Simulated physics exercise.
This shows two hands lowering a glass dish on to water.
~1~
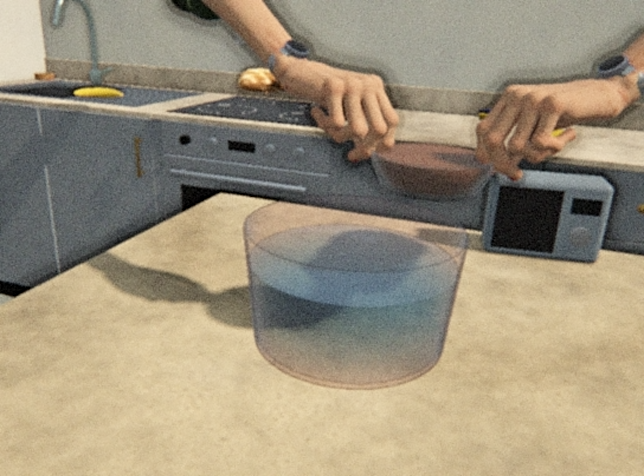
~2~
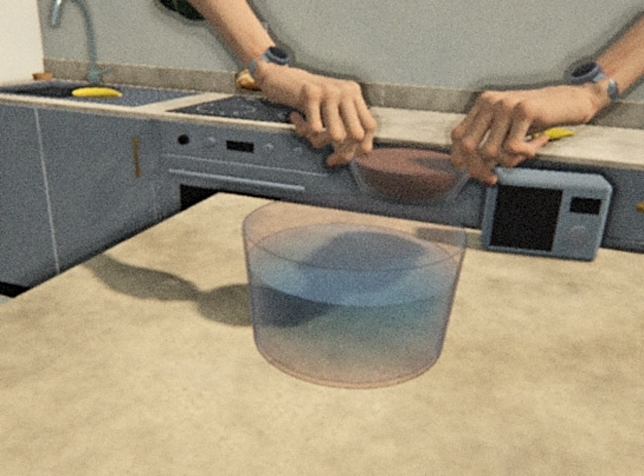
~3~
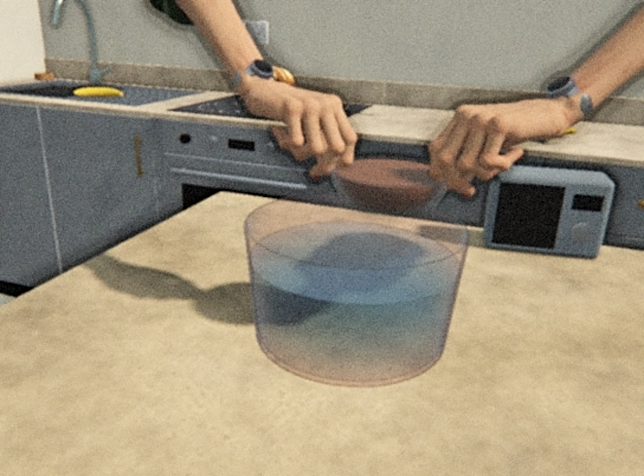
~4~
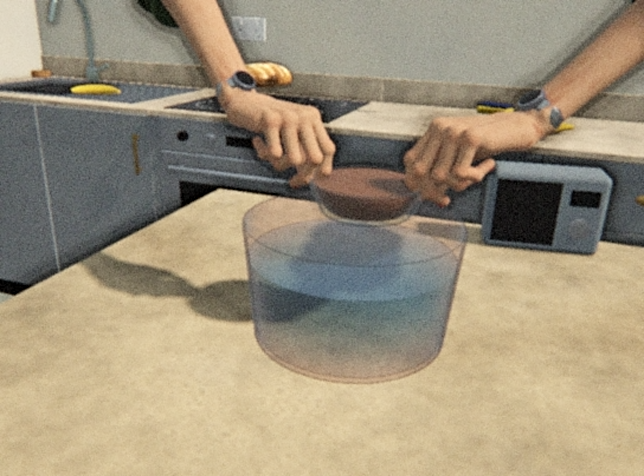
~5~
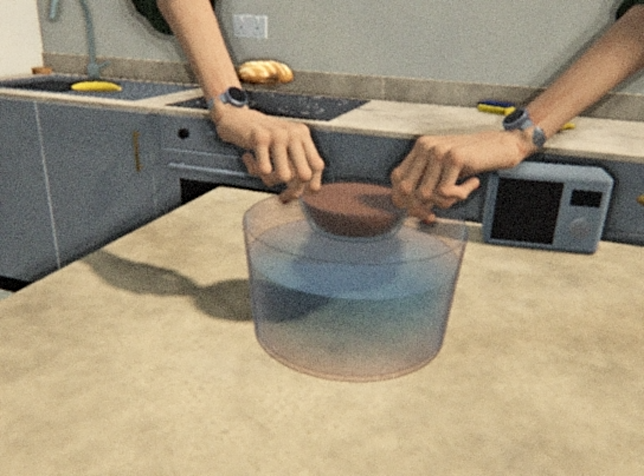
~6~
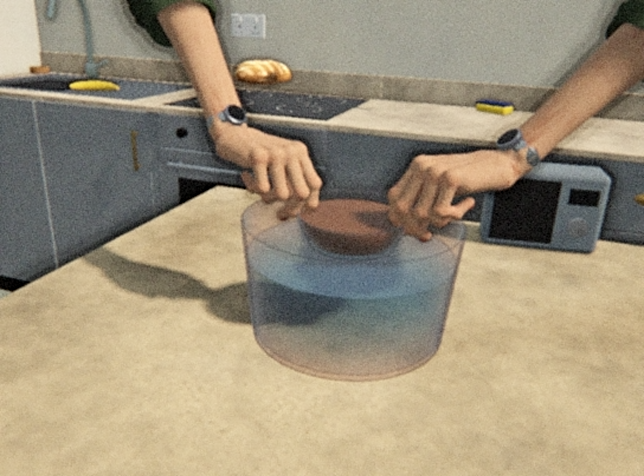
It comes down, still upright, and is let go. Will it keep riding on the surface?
It fails to stay up.
Soon after, the dish dips into the water.
Later, water pours in over its rim.
In the end, the dish lies on the bottom.
